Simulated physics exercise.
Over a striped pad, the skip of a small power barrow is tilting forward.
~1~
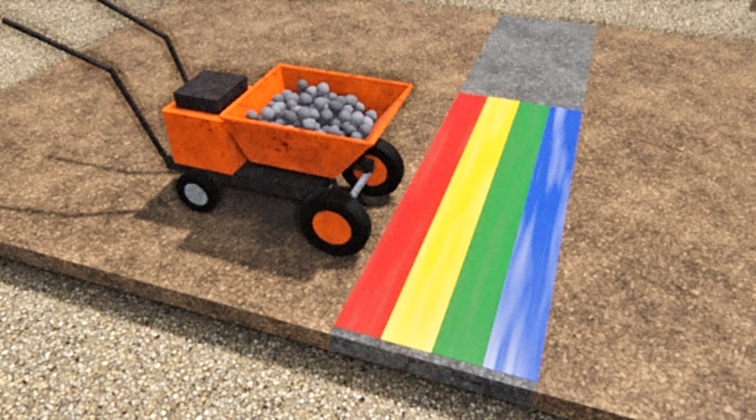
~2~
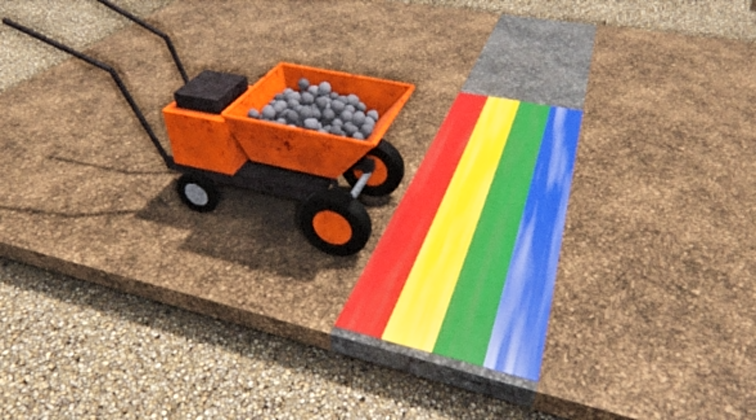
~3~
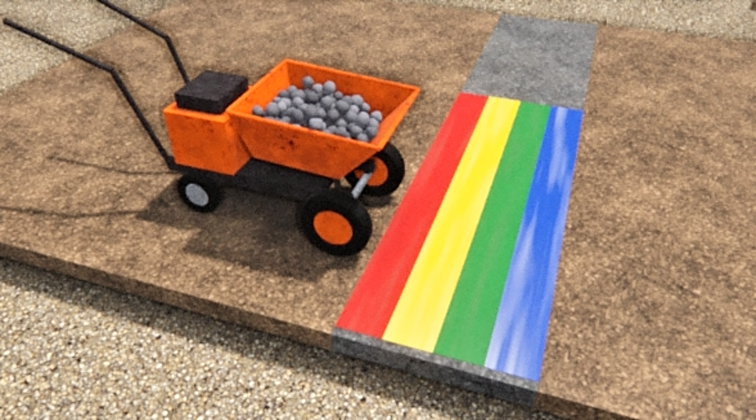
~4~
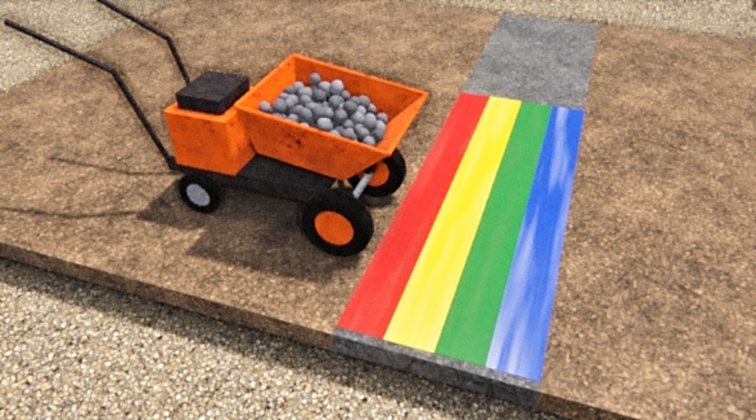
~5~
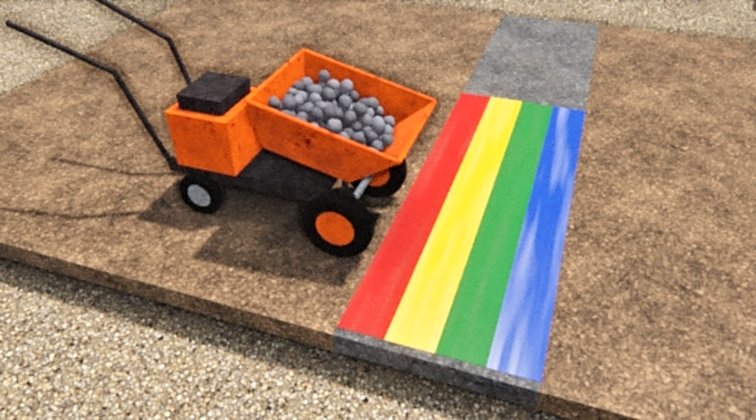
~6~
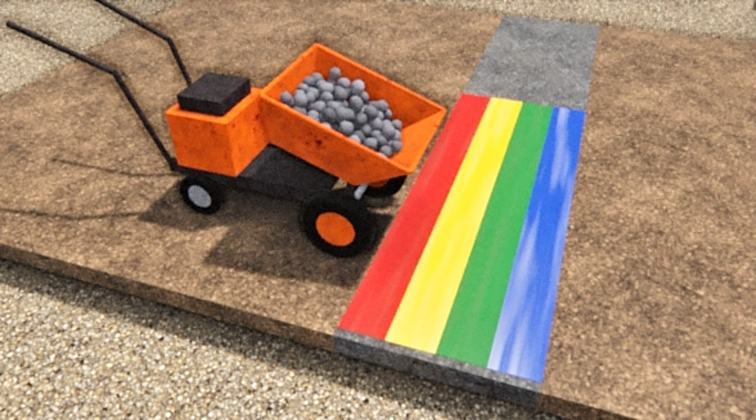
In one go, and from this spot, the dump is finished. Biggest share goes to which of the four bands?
Biggest share: Green.
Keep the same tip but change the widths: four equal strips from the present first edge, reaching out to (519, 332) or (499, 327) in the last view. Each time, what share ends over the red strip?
Roughly 0 per cent, then roughly 0 per cent.
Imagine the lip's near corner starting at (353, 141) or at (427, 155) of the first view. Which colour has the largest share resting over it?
That green strip for the first spot, the blue one for the second.
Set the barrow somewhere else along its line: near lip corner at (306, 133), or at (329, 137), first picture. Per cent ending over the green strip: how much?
20 %, then 20 %.
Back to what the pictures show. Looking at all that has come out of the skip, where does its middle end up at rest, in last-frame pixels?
It settles centred around (503, 251).
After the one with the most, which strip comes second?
Second: The strip in blue.
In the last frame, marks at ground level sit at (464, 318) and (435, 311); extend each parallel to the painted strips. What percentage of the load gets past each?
About 50 and 70 per cent.
Soon after the last picture, skip tipped steeply; all in the skip.
A little later, skip tipped right over; most in the skip; a stray few over the yellow strip; about a quarter over the green strip; a stray few over the blue strip.
Later still, skip tipped right over; about a quarter in the skip; a small part over the yellow strip; about a third over the green strip; about a quarter over the blue strip; a small part off the paint.
At rest, skip tipped right over; about a quarter in the skip; none over the red strip; a small part over the yellow strip; about a third over the green strip; about a quarter over the blue strip; a small part off the paint.
